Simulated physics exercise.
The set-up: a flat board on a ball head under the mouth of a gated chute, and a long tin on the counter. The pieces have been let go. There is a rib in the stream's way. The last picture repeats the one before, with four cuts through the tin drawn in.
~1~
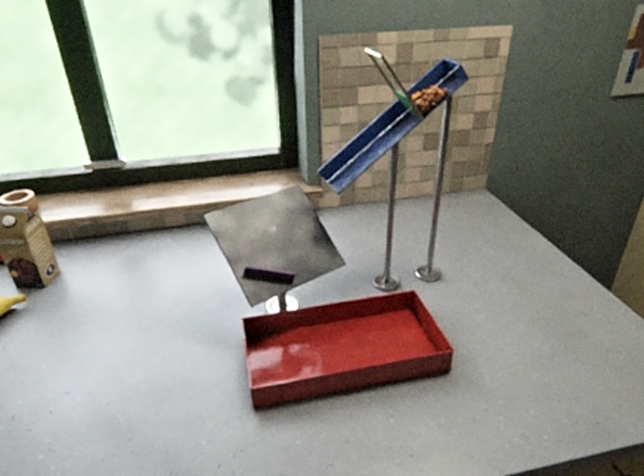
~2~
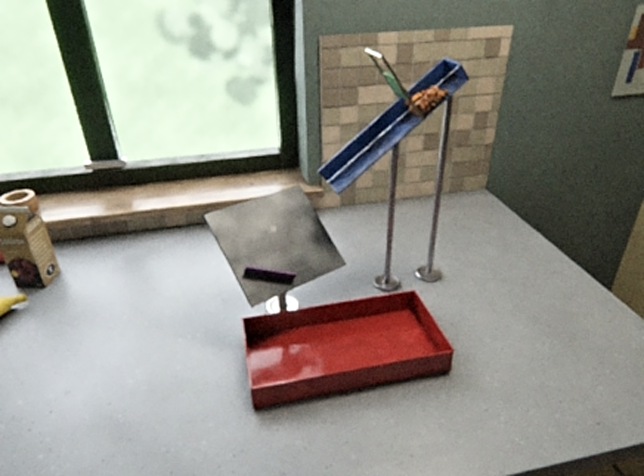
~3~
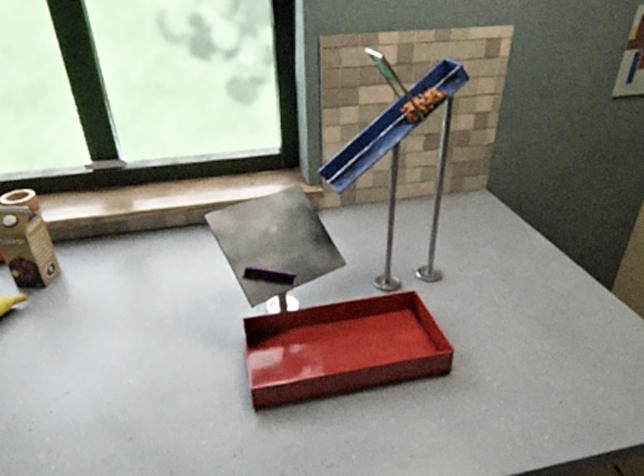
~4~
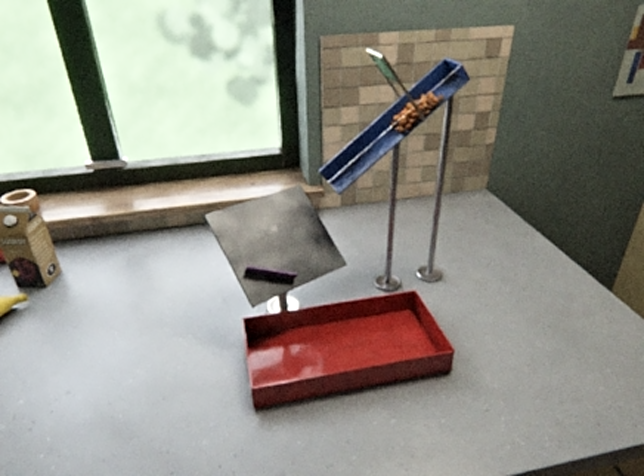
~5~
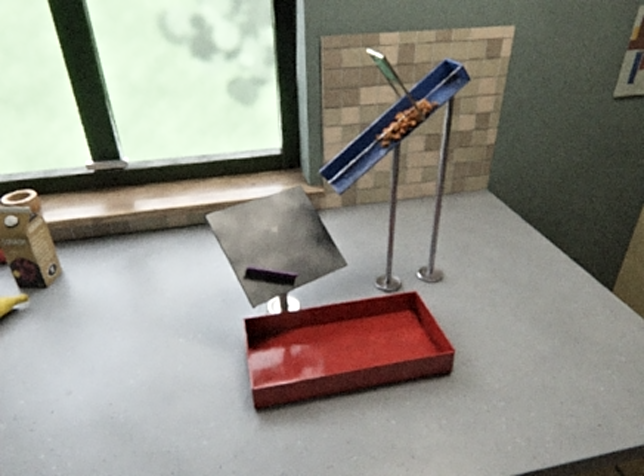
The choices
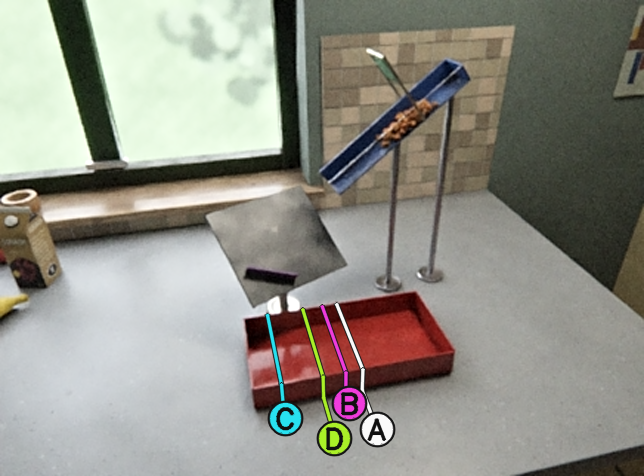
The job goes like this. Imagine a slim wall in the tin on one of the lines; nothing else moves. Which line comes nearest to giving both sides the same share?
I would pick line B.
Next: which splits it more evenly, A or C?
That would be A.
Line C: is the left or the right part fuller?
The right side.
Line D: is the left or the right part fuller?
Right.
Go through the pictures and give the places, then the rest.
The first picture shows load behind the gate at (425, 98), bits of cat kibble; lip of the chute at (333, 189), sloping fairly steeply.
The second picture shows middle of the board at (278, 240), tilted fairly steeply; middle of its low edge at (302, 284); of its high edge at (254, 199).
The third picture shows front corners of the tin at (252, 388) and (454, 351), empty; front of the load at (410, 118).
The fourth picture shows middle of the load at (416, 109); its front at (393, 124), about a quarter of the way to the lip; rib from (247, 266) to (298, 274).
The fifth picture shows middle of the load at (406, 120); its front at (384, 144), about a third of the way to the lip.
On the marked copy, line A crosses the front rim at (362, 368); line B crosses the front rim at (345, 371); line C crosses the front rim at (281, 383); line D crosses the front rim at (322, 376).
Choosing A, of what is caught, most on the left of the divider, about a quarter on the right.
Choosing B, of what is caught, about half on the left of the divider, about half on the right.
Choosing C, of what is caught, none on the left of the divider, all on the right.
Choosing D, of what is caught, a small part on the left of the divider, nearly all on the right.
